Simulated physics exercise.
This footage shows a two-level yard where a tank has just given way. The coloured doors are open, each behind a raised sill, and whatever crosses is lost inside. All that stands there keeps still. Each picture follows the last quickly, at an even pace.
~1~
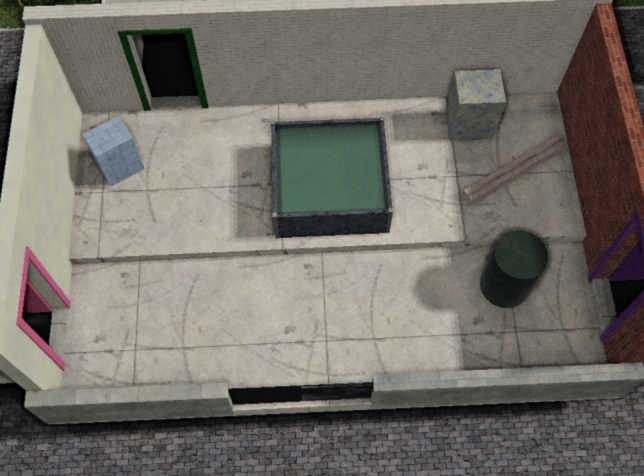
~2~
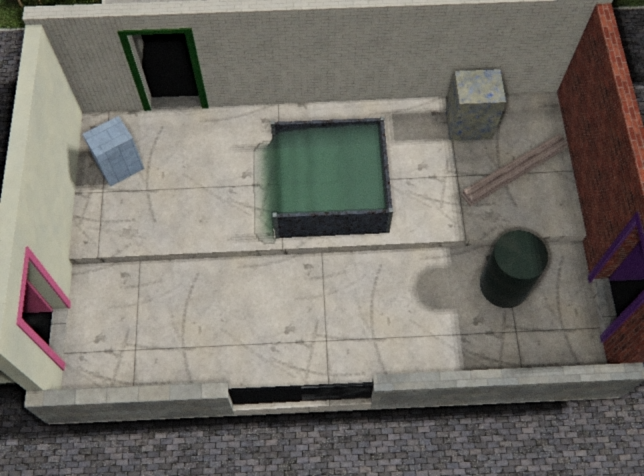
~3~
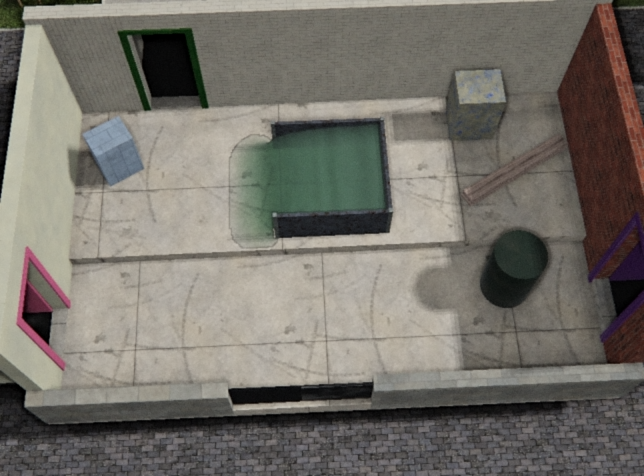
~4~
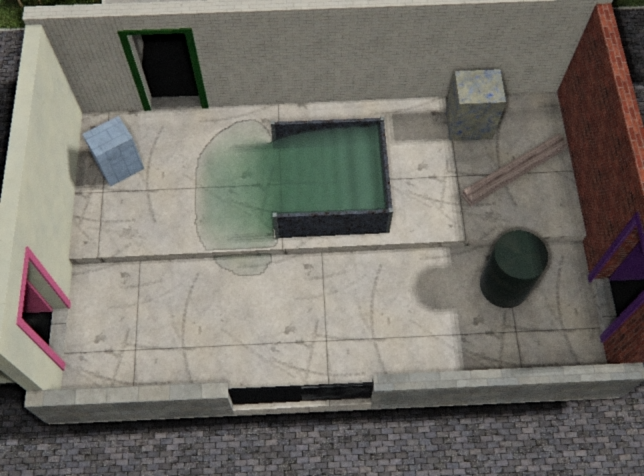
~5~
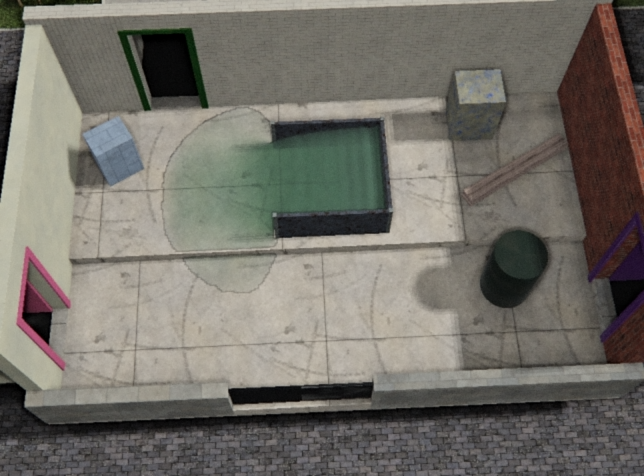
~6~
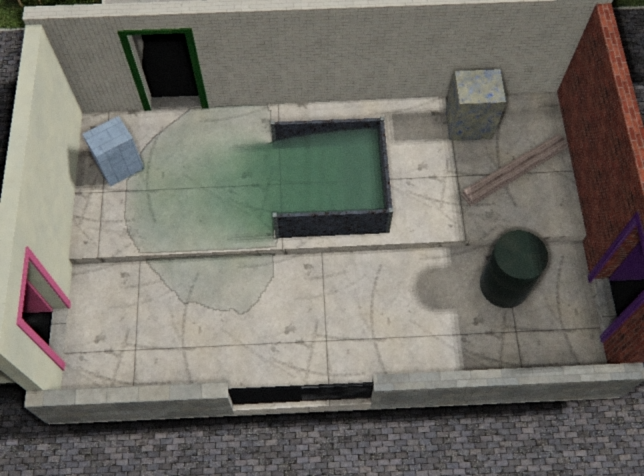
A square dark-walled tank of green water stands near the middle of a walled, two-level yard of pale slabs, seen from high above by a still camera. A pale blue block and green-framed doorway are at left, a pink-framed opening lower left, and a grey block, a plank, a dark green cylinder and a purple-framed opening at right. The tank's left side gives way and water pours out leftward, fanning thinly across the upper level and over the step onto the lower floor.
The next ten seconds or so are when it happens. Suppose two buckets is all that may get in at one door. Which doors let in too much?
The purple door keeps inside the limit, the pink door overshoots the limit, the green door overshoots the limit.
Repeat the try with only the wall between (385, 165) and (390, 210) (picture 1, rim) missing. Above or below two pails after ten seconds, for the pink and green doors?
The pink door tops the mark and the green door stays below the mark.
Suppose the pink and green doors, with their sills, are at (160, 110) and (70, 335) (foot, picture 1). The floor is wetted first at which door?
Result: The one in pink.
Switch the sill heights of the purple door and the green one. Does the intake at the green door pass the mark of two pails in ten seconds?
In short, the green door remains below the limit.
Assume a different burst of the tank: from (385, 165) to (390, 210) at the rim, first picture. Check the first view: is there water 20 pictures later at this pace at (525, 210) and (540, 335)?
The first spot is swamped, the second swamped.
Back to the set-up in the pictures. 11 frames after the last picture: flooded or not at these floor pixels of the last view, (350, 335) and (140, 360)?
In order: Spared and swamped.
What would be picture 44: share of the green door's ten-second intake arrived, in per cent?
About 95 %.
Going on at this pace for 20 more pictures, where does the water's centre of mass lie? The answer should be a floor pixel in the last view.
Around pixel (159, 234).
A moment on, water covers 30 % of the floor; the purple door not reached, the pink door not reached, the green door under two buckets in.
Next, water covers 35 % of the floor; the purple door not reached, the pink door under two buckets in, the green door over two buckets in.
Then, water covers 40 % of the floor; the purple door not reached, the pink door over two buckets in, the green door over two buckets in.
Later, water covers 70 % of the floor; the purple door not reached, the pink door far over two buckets in, the green door far over two buckets in.
In the end, water covers 80 % of the floor; the purple door wet at the sill, nothing in, the pink door far over two buckets in, the green door far over two buckets in.
